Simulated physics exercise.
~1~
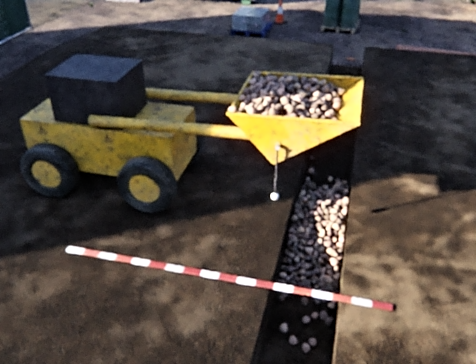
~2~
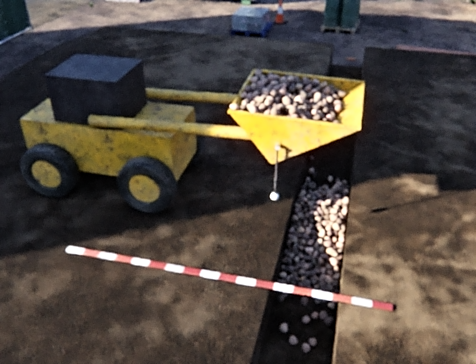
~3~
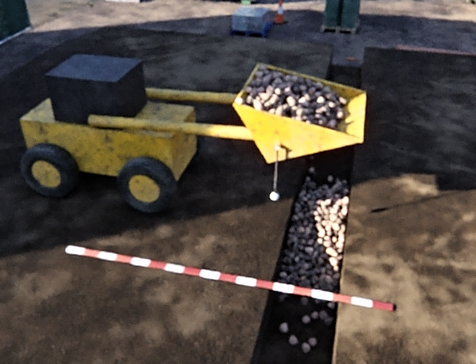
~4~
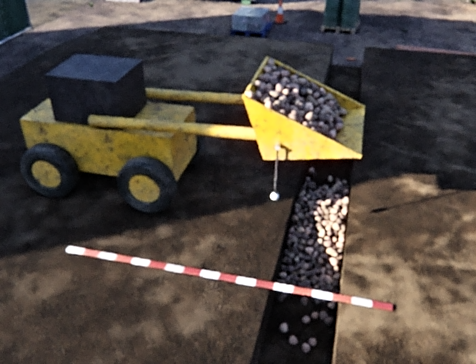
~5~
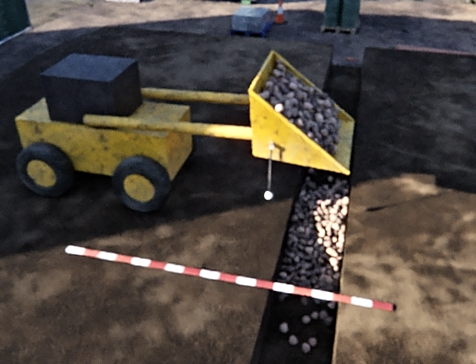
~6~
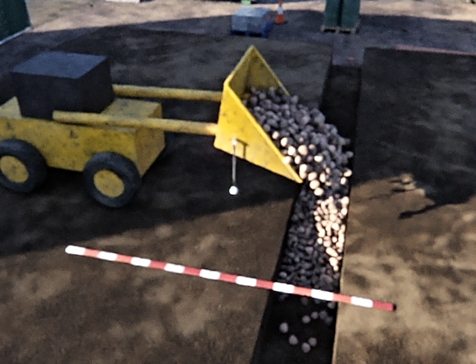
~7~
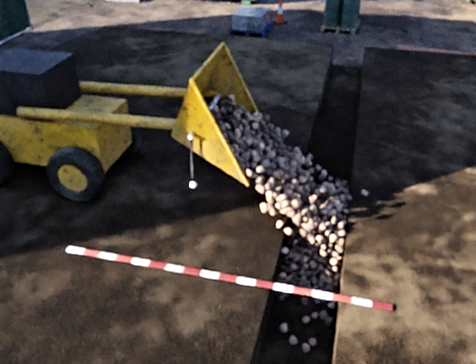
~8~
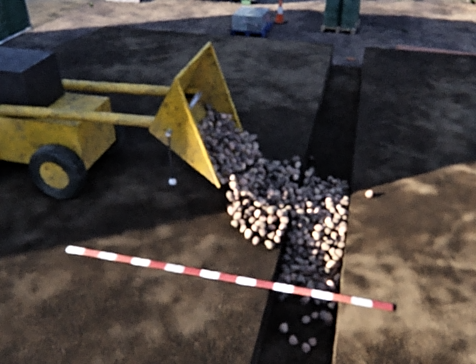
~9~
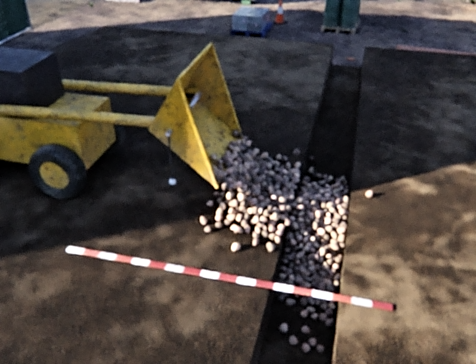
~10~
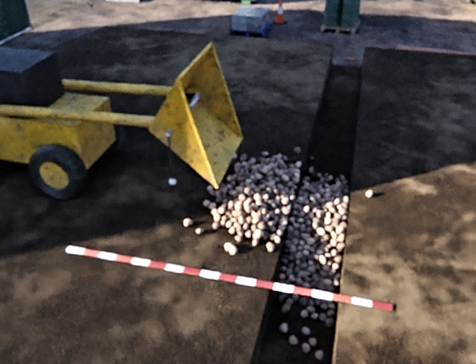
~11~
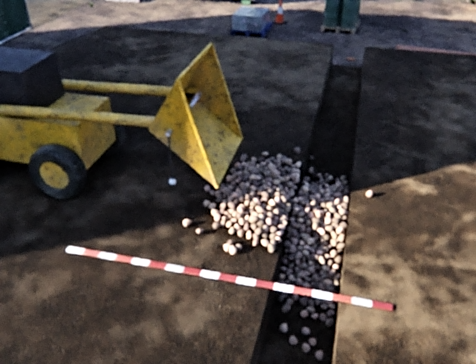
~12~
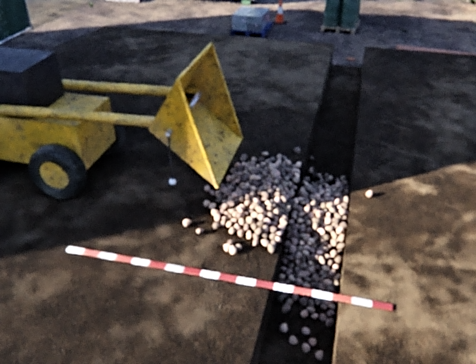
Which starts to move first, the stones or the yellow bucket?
The yellow bucket starts to move first, tilting before the stones begin to shift.
